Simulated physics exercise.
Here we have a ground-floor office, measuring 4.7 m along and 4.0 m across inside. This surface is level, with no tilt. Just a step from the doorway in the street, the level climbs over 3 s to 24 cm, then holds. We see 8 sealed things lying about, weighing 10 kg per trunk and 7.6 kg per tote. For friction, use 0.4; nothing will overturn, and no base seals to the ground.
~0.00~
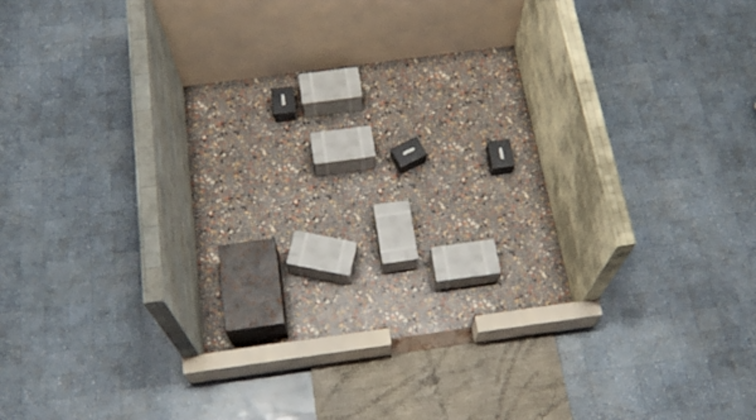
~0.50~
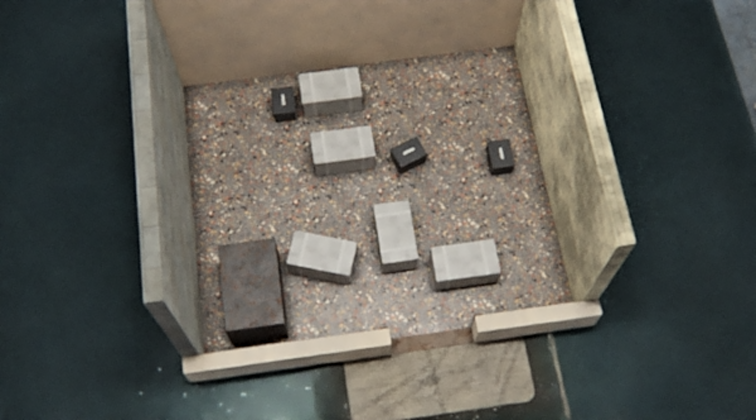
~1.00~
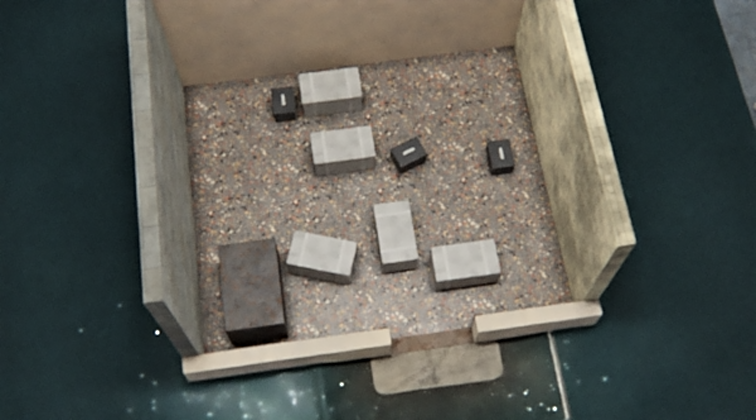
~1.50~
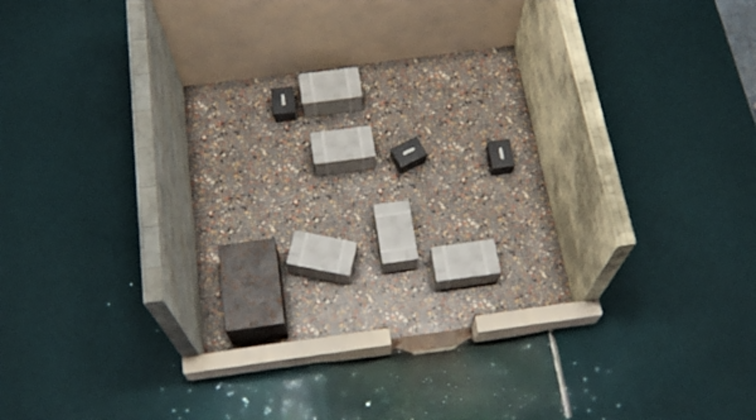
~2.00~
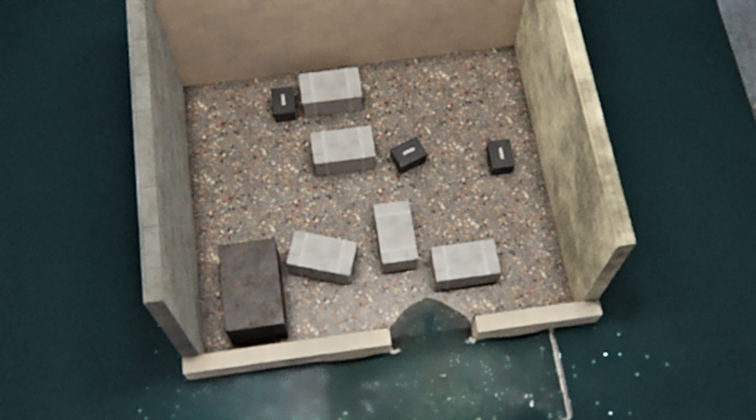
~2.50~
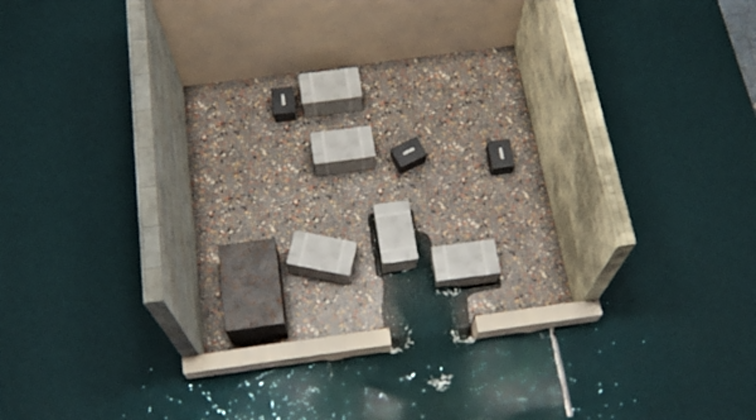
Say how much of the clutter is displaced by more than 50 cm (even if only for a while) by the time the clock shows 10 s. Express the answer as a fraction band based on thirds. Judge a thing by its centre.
The band is at least two thirds.
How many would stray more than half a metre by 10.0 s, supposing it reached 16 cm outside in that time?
With that change, 4 of them.
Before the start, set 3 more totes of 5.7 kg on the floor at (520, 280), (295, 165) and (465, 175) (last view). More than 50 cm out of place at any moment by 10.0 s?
One: Within it. Two: Beyond it. Three: Beyond it.
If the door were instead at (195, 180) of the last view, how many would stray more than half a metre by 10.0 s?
Count: 8.
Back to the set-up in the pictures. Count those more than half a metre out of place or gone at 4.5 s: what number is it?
At that moment it comes to 3.
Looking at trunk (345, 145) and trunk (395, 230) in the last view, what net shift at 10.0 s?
Respectively 120 and 250 cm.
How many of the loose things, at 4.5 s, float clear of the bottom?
The number is 2.
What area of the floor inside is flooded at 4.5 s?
My estimate is roughly 10.5 m2.
After 3.5 s 2 of 8 are over 50 cm from their spots; 0 afloat.
After 4.5 s 3 of 8 are over 50 cm from their spots; 2 afloat.
After 7.0 s 6 of 8 are over 50 cm from their spots; 6 afloat.
After 10.0 s 7 of 8 are over 50 cm from their spots, and 8 have been at some point; 8 afloat.
